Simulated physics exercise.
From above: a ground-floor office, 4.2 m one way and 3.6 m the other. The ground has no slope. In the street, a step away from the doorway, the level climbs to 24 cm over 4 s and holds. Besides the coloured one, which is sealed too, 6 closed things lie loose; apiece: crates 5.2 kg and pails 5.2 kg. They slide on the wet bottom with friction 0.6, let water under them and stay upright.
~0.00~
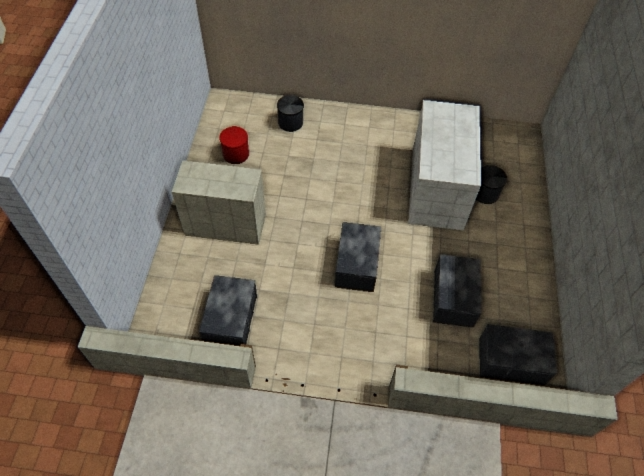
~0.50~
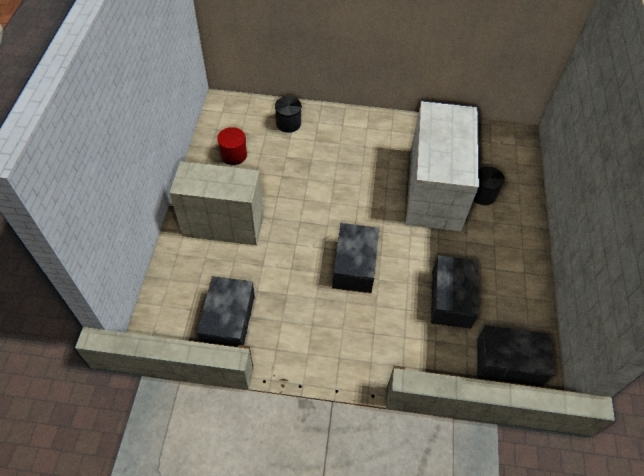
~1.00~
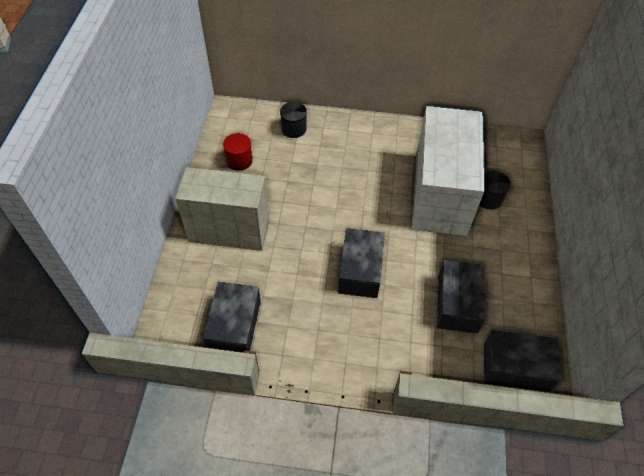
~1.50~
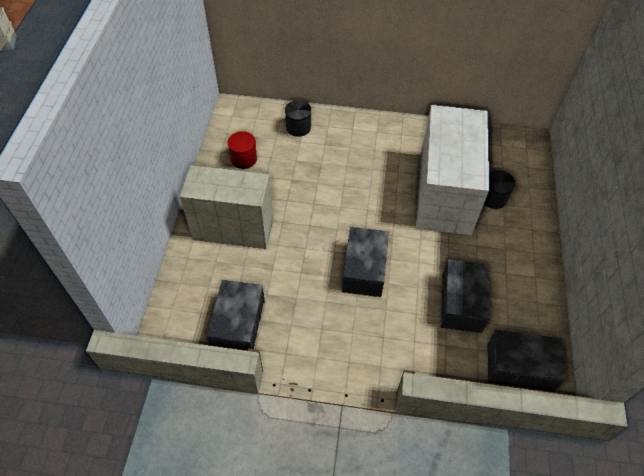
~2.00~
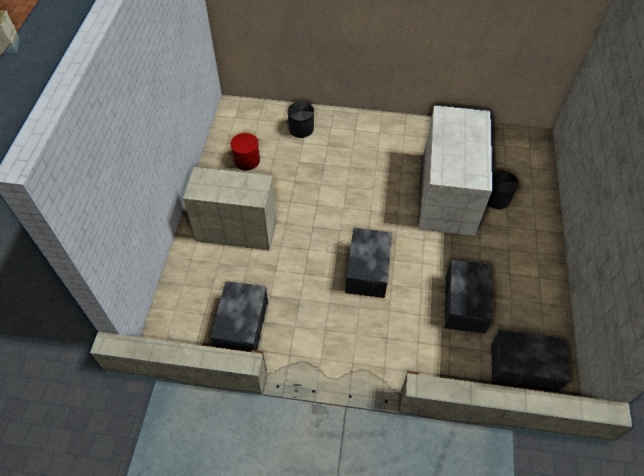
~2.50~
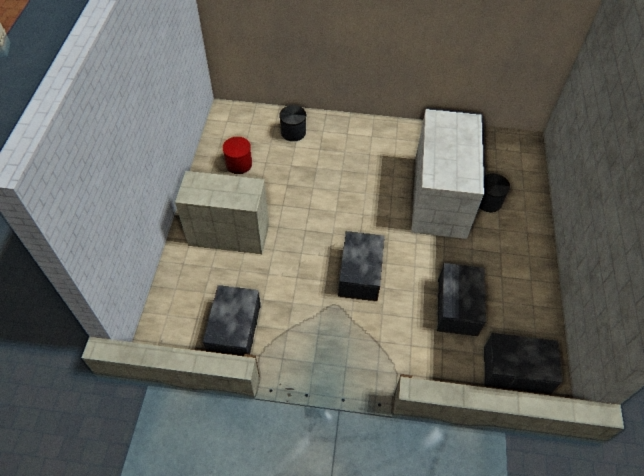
In a walled ground-floor room seen from above, water spread across the paving outside and then pushed through the doorway in a pointed sheet, while the red pail and dark blocks stayed put.
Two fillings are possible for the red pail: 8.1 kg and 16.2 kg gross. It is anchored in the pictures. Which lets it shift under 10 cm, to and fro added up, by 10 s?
Verdict: Only the larger load is enough.
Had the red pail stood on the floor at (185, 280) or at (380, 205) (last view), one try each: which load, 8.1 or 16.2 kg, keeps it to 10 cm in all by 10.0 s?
In that order: It takes the larger; it takes the larger.
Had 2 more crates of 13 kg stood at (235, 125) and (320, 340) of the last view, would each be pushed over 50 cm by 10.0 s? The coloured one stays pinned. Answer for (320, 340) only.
Answer: Past it.
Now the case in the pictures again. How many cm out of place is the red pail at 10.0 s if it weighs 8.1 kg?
Roughly 40 cm.
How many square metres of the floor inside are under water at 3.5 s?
Roughly 3.5 m2.
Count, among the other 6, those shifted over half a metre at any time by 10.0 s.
I count 6.
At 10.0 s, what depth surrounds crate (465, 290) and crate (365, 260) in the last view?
About 5 and 15 cm.
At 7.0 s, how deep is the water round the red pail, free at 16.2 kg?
Roughly 5 cm.
After 3.5 s the red pail would be 0 cm from its start with 8.1 kg and 0 cm from its start with 16.2 kg; 0 cm of water round it then.
After 4.5 s the red pail would be 0 cm from its start with 8.1 kg and 0 cm from its start with 16.2 kg; 1 cm of water round it then.
After 7.0 s the red pail would be 0 cm from its start with 8.1 kg and 0 cm from its start with 16.2 kg; 5 cm of water round it then.
After 10.0 s the red pail would be 36 cm from its start with 8.1 kg and 0 cm from its start with 16.2 kg; 10 cm of water round it then.
